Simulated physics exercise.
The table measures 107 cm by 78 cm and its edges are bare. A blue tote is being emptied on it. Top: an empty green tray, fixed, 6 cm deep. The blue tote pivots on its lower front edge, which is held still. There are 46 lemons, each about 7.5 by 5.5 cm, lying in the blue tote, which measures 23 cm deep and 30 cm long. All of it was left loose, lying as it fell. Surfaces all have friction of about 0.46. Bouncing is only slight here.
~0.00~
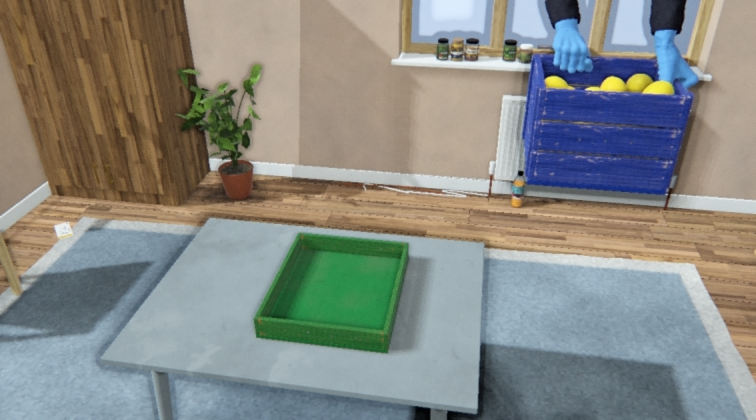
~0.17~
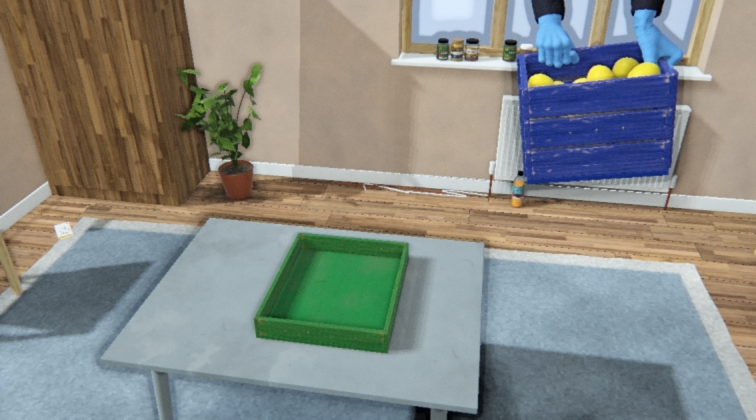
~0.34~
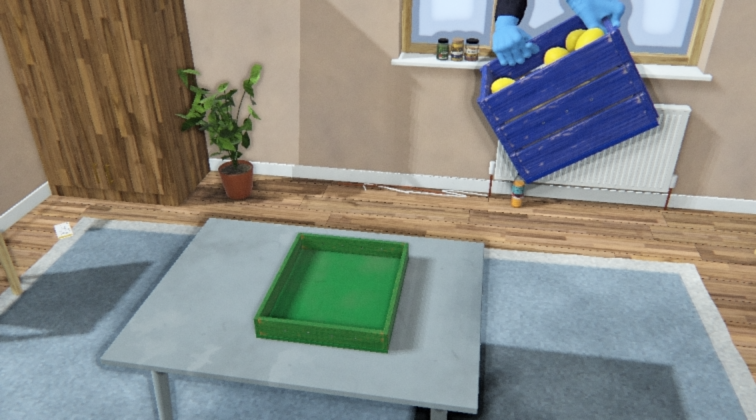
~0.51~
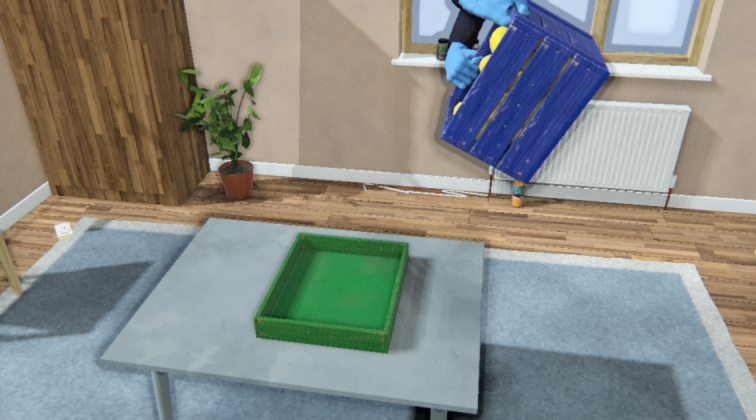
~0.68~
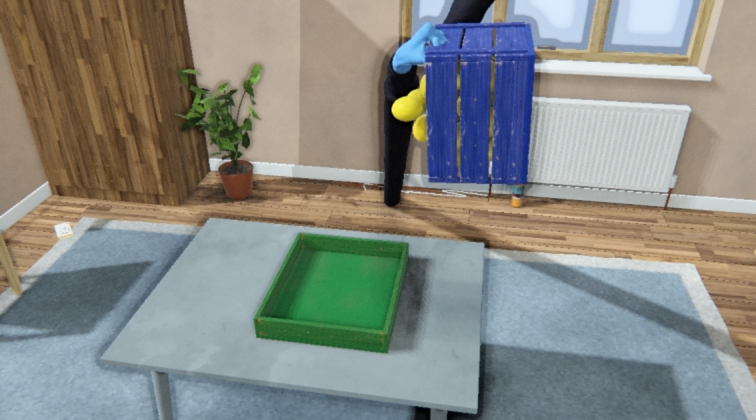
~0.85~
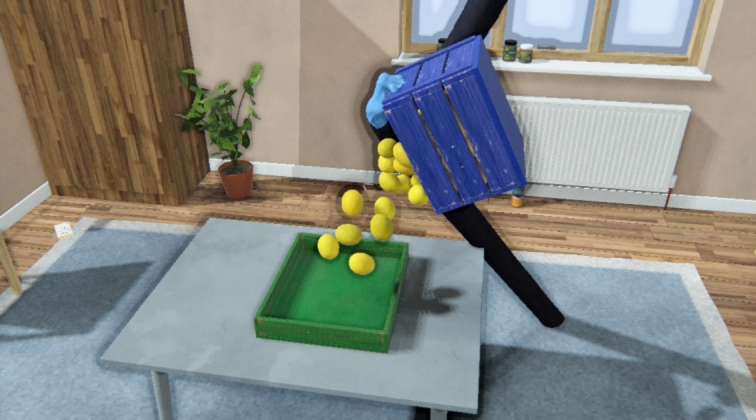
A blue slatted crate of yellow lemons, gripped by blue-gloved hands, hangs before a window and white radiator at the right of a wood-floored room, seen from a raised, still viewpoint. An empty green tray sits on a grey table in front, with a potted plant behind at left. The dark-sleeved figure carries the crate leftward, tilting it steadily past its side, and lemons tumble out over the tray.
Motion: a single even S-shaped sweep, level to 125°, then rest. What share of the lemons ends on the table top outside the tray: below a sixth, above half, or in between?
Oh, only under a sixth of them, I'd say.
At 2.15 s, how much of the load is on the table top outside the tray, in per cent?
10 % by then.
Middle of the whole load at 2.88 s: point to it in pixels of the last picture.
Centre: Approx. (335, 282).
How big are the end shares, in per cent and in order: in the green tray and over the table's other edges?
Roughly 80 and 10 per cent.
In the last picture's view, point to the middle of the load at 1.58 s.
Around (335, 285).
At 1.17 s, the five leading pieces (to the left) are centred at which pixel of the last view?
Around pixel (293, 279).
After 1.17 s, tilt 125°; 5 still in the blue tote, 23 in the green tray, 7 on the table top outside the tray and 11 in the air.
After 1.58 s, tilt 125°; 34 in the green tray, 11 on the table top outside the tray and 1 over the table's other edges.
After 2.15 s, tilt 125°; 36 in the green tray, 5 on the table top outside the tray, 2 over the left end of the table and 3 over the table's other edges.
When it is over (at 2.88 s), 36 in the green tray, 3 on the table top outside the tray, 2 over the left end of the table and 5 over the table's other edges. Asked share, 3 of 46, 7 per cent.
